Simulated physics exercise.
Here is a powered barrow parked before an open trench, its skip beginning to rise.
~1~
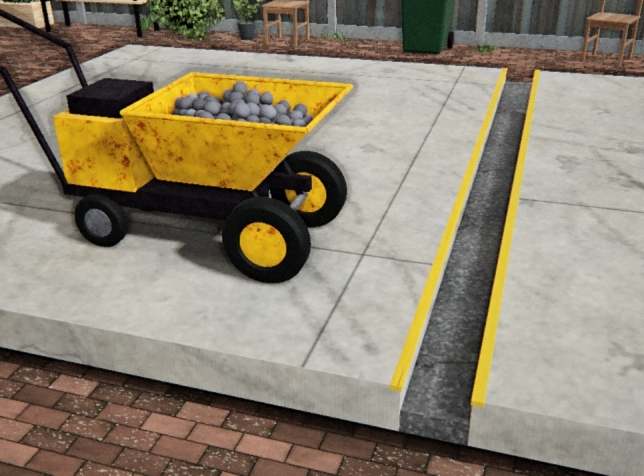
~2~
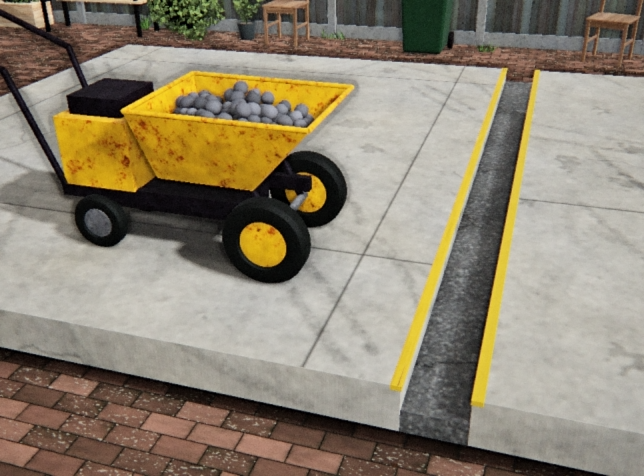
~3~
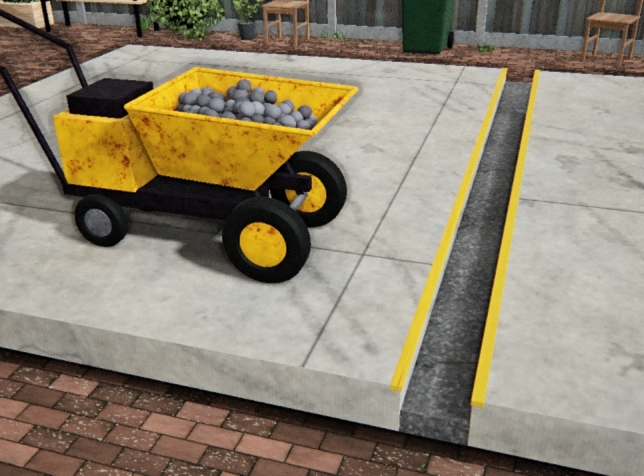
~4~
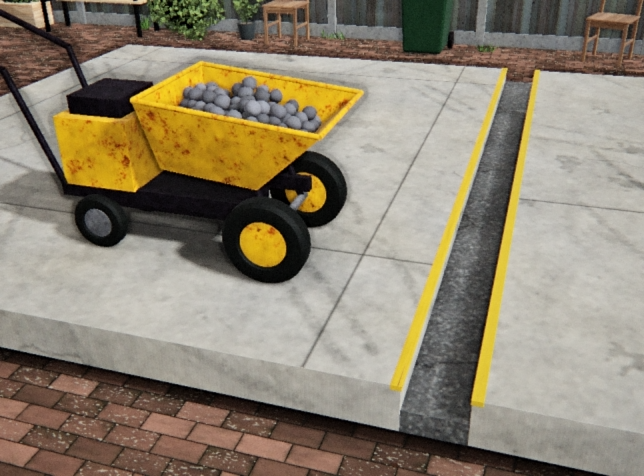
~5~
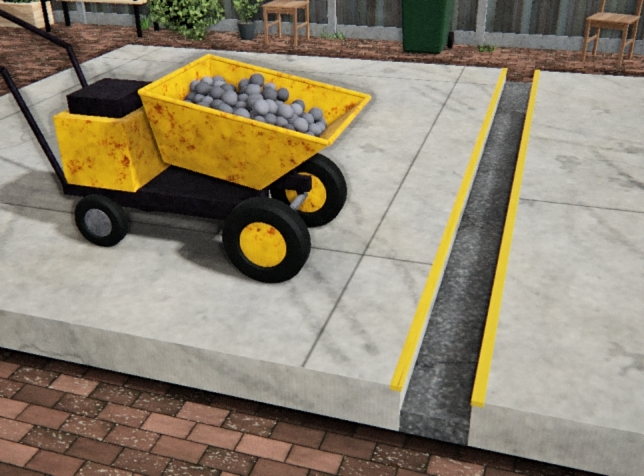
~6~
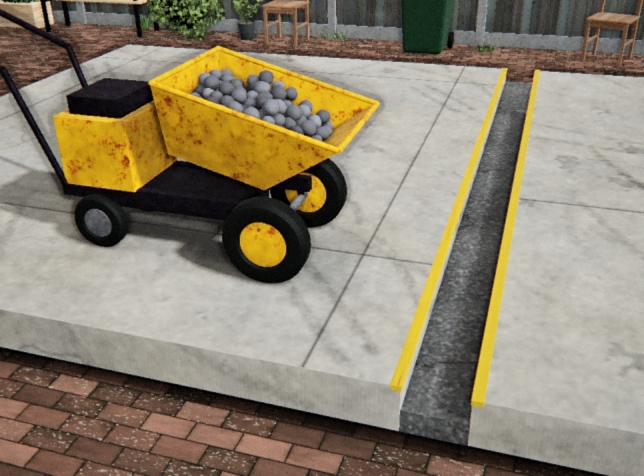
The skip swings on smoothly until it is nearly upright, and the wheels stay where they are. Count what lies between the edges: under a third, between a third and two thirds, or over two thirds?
It catches from one third to two thirds.
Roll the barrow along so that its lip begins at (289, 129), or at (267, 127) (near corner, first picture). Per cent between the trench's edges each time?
First some 50, then 40 per cent.
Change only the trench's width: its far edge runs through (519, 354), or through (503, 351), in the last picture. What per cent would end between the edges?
First some 70, then 60 per cent.
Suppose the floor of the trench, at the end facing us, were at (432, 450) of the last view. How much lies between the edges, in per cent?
It comes to 70 per cent or so.
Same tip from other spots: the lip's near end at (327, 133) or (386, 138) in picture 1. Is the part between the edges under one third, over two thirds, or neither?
At the first place one to two thirds, at the second less than a third.
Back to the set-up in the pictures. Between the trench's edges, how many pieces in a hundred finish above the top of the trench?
Some 30 per cent.
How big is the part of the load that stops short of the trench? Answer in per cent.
It comes to 15 per cent or so.
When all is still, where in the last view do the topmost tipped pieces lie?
Near (440, 258).
Soon, skip tipped steeply; all in the skip.
A while on, skip tipped right over; about two thirds in the skip; a small part short of the trench; about a quarter in or heaped over the trench; a stray few falling.
Towards the end, skip tipped right over; about a quarter in the skip; a small part short of the trench; about half in or heaped over the trench; a small part beyond it.
Finally, skip tipped right over; about a quarter in the skip; about a quarter short of the trench; about half in or heaped over the trench; a small part beyond it.
